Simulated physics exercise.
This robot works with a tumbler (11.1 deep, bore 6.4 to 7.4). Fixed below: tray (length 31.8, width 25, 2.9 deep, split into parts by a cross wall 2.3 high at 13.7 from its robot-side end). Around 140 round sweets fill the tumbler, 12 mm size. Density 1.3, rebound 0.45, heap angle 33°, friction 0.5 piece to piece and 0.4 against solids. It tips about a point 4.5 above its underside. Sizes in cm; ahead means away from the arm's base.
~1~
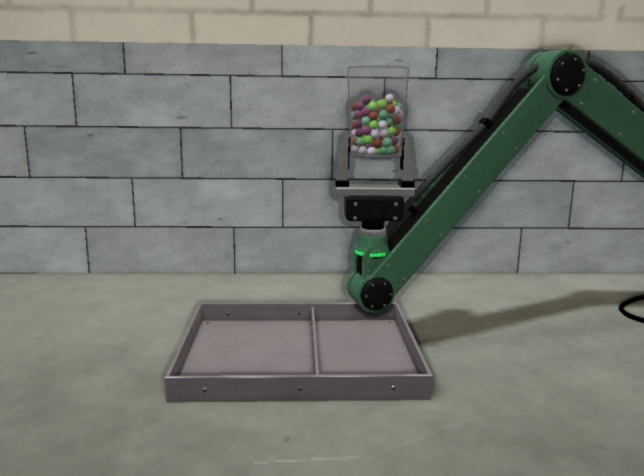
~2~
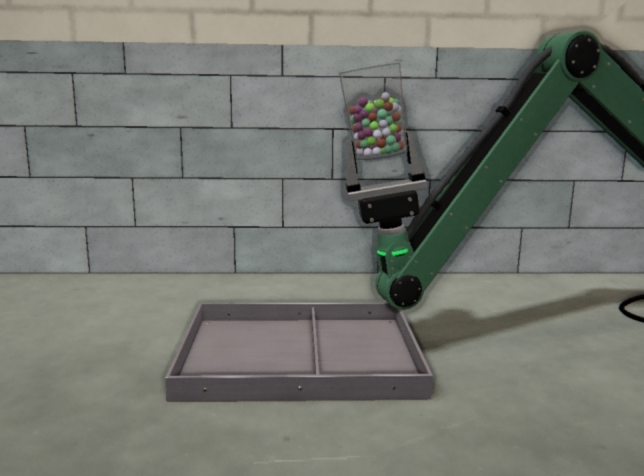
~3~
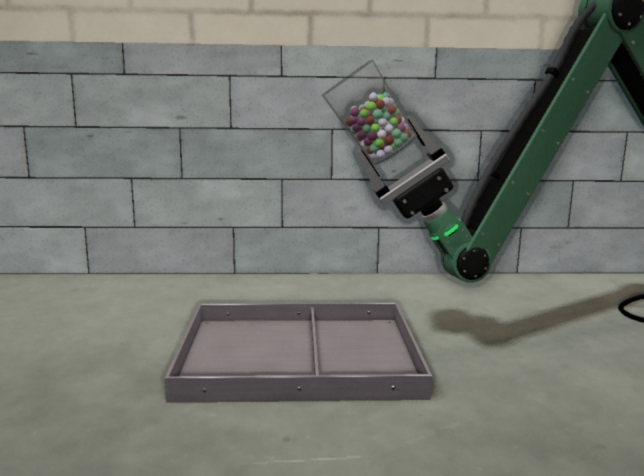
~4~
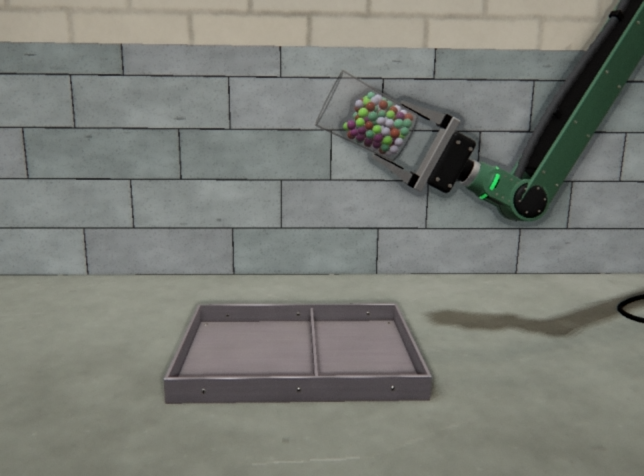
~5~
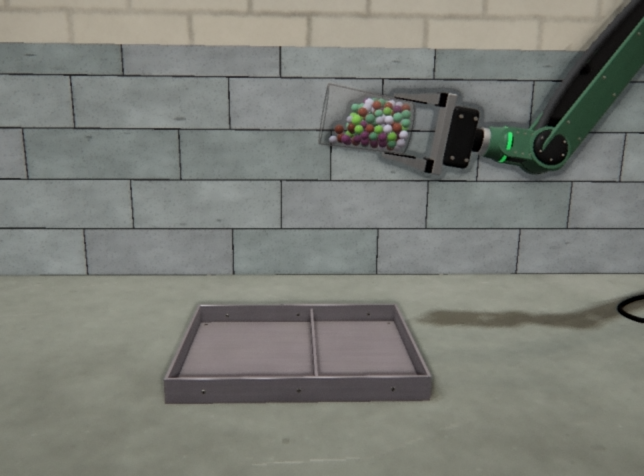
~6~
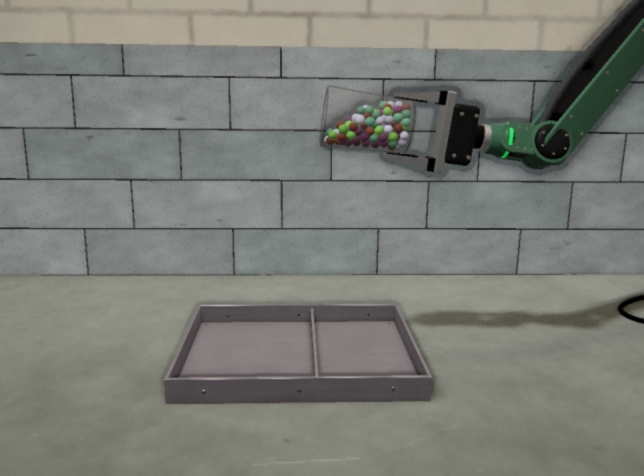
A green robot arm holds a clear tumbler of colourful round sweets upright above a divided tray, then swings back to the right while tilting the tumbler leftward. The tumbler leans over until it lies almost on its side, and the sweets shift into a slope reaching toward its open end.
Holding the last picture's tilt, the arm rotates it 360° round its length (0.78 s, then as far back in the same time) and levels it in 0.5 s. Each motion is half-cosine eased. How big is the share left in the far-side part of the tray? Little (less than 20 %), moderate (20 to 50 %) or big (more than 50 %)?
In the far-side part of the tray the share is moderate, 20 to 50 %.
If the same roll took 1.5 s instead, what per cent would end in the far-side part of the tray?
In that case some 40 per cent.
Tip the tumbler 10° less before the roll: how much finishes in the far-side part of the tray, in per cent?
Some 5 per cent.
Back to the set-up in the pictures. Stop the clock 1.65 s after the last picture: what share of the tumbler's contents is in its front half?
Roughly 40 per cent.
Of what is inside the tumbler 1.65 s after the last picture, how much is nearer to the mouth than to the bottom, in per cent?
Roughly 35 per cent.
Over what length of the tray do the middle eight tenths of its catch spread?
Roughly 12 cm.
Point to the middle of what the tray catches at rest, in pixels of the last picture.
Around (260, 352).
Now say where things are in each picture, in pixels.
Tumbler middle at (377, 114), upright; upper third of the load around (375, 109), from x 355 to 400, top at y 100; 145 in the tumbler, in the first picture.
Tumbler middle at (376, 114), tipped 10°; upper third of the load around (376, 110), from x 355 to 400, top at y 95, in the second picture.
Tumbler middle at (372, 115), tipped 35°; upper third of the load around (375, 111), from x 350 to 405, top at y 95, in the third picture.
Tumbler middle at (368, 119), tipped 63°; upper third of the load around (375, 111), from x 350 to 410, top at y 95, in the fourth picture.
Tumbler middle at (367, 122), tipped 81°; upper third of the load around (379, 112), from x 335 to 405, top at y 100, in the fifth picture.
Tumbler middle at (367, 122), tipped 83°; upper third of the load around (386, 117), from x 330 to 405, top at y 105; 145 in the tumbler, in the sixth picture.
Then, 0.82 s after the last picture, tipped 83°, highest piece 35 above the table; 122 in the tumbler, 15 in the far-side part, 8 in flight or on a rim.
Then, 1.65 s after the last picture, tipped 77°, highest piece 34 above the table; 101 in the tumbler, 39 in the far-side part, 5 in flight or on a rim.
Then, 2.26 s after the last picture, upright, highest piece 36 above the table; 101 in the tumbler, 44 in the far-side part.
Then, 2.96 s after the last picture, upright, highest piece 36 above the table; 101 in the tumbler, 44 in the far-side part.
Final count, 101 in the tumbler, 44 in the far-side part. That is 30 % in the far-side part of the tray.
